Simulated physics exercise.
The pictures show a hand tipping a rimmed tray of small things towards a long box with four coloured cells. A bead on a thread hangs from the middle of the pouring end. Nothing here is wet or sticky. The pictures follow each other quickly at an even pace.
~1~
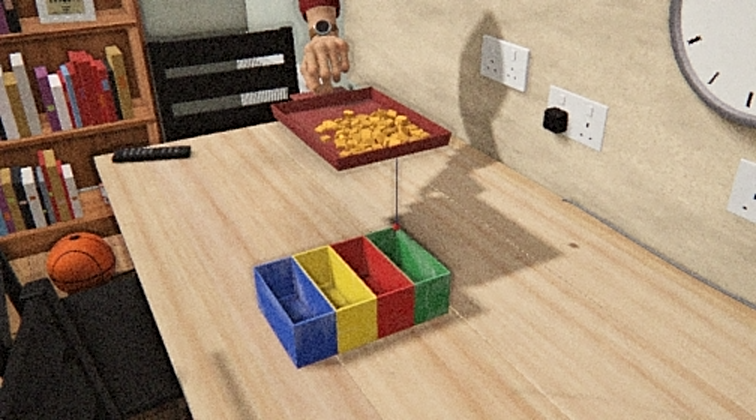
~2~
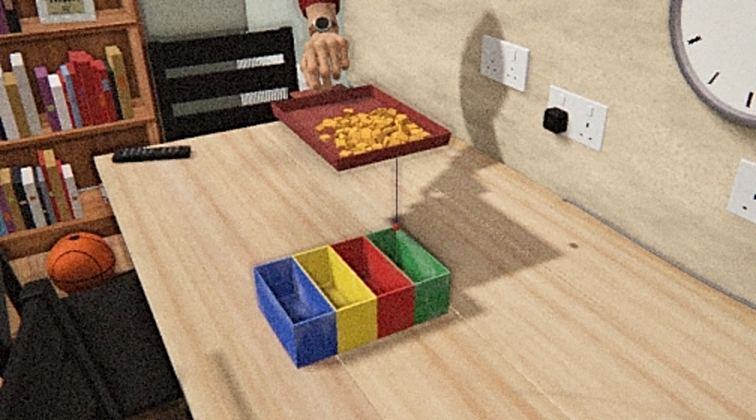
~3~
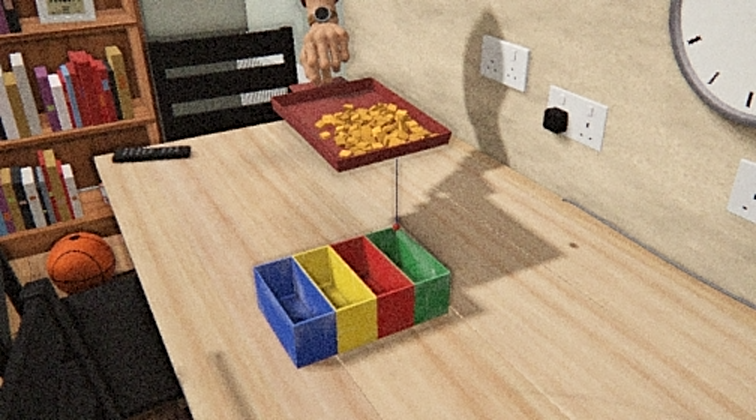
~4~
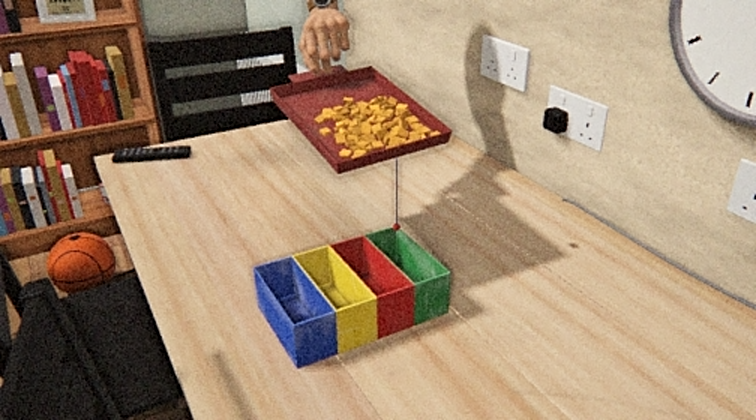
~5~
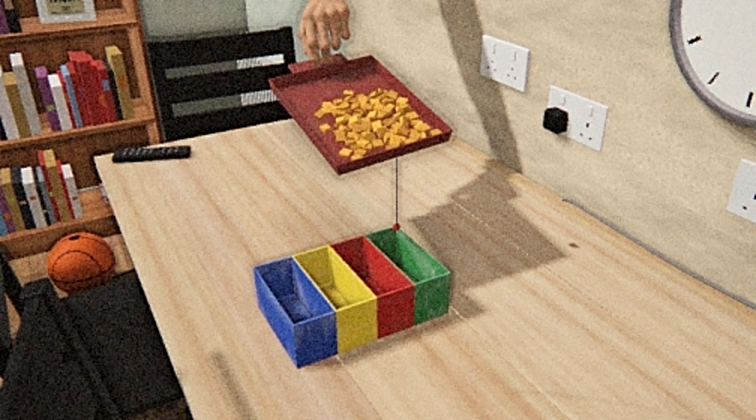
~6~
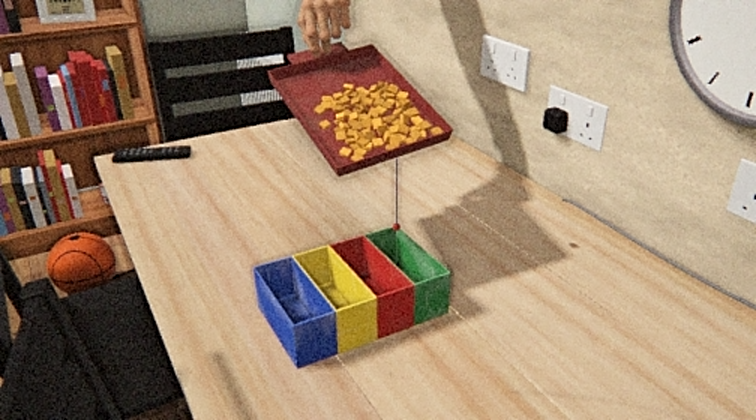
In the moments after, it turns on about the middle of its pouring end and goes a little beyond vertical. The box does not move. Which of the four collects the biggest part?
Fullest: The red cell.
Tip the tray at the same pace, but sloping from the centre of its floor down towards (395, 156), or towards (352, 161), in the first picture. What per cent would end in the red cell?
First some 20, then 60 per cent.
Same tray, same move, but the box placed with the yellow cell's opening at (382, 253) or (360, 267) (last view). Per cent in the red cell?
The first gives 20 %, the second 40 %.
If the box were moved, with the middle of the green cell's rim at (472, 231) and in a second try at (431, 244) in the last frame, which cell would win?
One: The blue one. Two: The yellow cell.
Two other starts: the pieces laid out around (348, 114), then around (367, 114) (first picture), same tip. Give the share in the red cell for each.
Near 50 % and 40 %.
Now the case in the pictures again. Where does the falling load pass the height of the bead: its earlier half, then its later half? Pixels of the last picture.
Early half (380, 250), late half (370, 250).
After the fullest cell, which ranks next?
Second comes green.
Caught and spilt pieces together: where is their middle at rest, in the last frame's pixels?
Roughly at (378, 297).
Soon, tray tipped steeply; all on the tray.
A while on, tray tipped past a quarter turn; about two thirds on the tray; about a quarter in the red cell; a small part in the green cell; a small part falling or outside the box.
Towards the end, tray tipped past a quarter turn; about two thirds in the red cell; about a quarter in the green cell; a small part in the yellow cell; a stray few falling or outside the box.
Finally, tray tipped past a quarter turn; about two thirds in the red cell; about a quarter in the green cell; a small part in the yellow cell; none in the blue cell; a stray few outside the box.
